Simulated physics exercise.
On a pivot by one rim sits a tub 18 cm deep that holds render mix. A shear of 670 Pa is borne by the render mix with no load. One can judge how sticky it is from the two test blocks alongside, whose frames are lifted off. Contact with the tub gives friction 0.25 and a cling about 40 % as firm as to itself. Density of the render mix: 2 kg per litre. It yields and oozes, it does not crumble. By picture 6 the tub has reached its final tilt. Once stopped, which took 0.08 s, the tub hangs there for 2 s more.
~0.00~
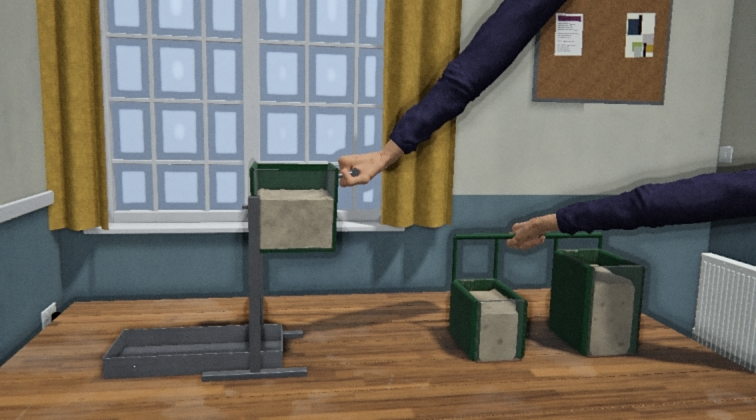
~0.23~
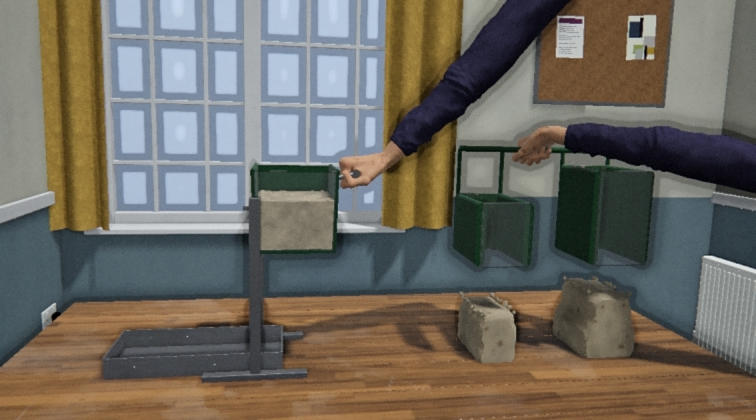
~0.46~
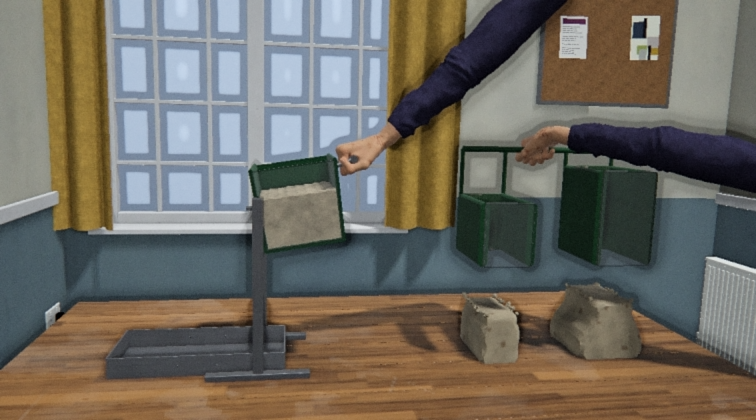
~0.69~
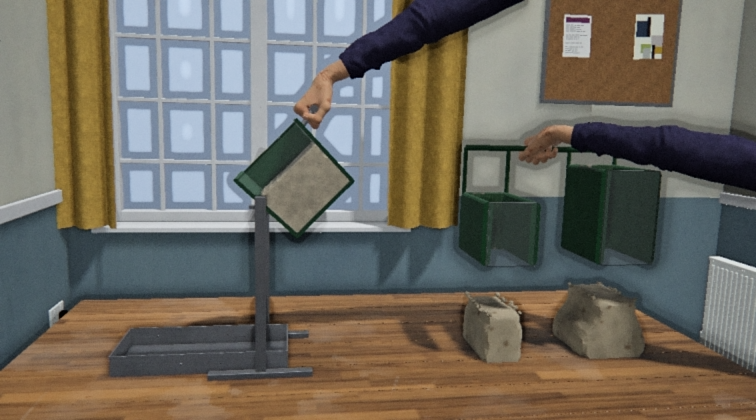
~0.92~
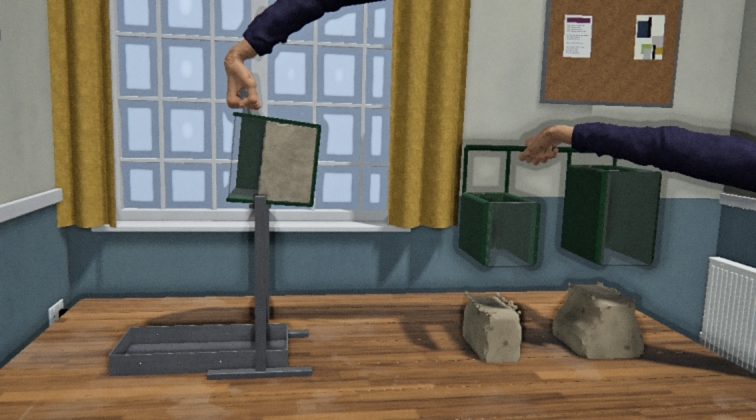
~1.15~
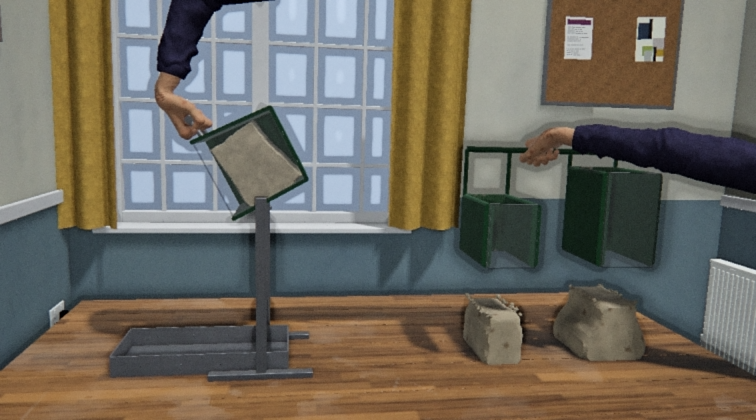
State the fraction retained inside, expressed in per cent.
Retained fraction: About 0 per cent.
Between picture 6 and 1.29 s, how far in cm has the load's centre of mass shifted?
The distance comes to some 10 cm.
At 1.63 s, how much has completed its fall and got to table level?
Some 100 % has got all the way down.
After 1.29 s, the tub is at 118 degrees and holds 53 %.
After 1.46 s, the tub is at 118 degrees and holds 0 %.
After 1.63 s, the tub is at 118 degrees and holds 0 %.
After 1.80 s, the tub is at 118 degrees and holds 0 %.
After 3.15 s, at the end, the tub is at 118 degrees and holds 0 %.
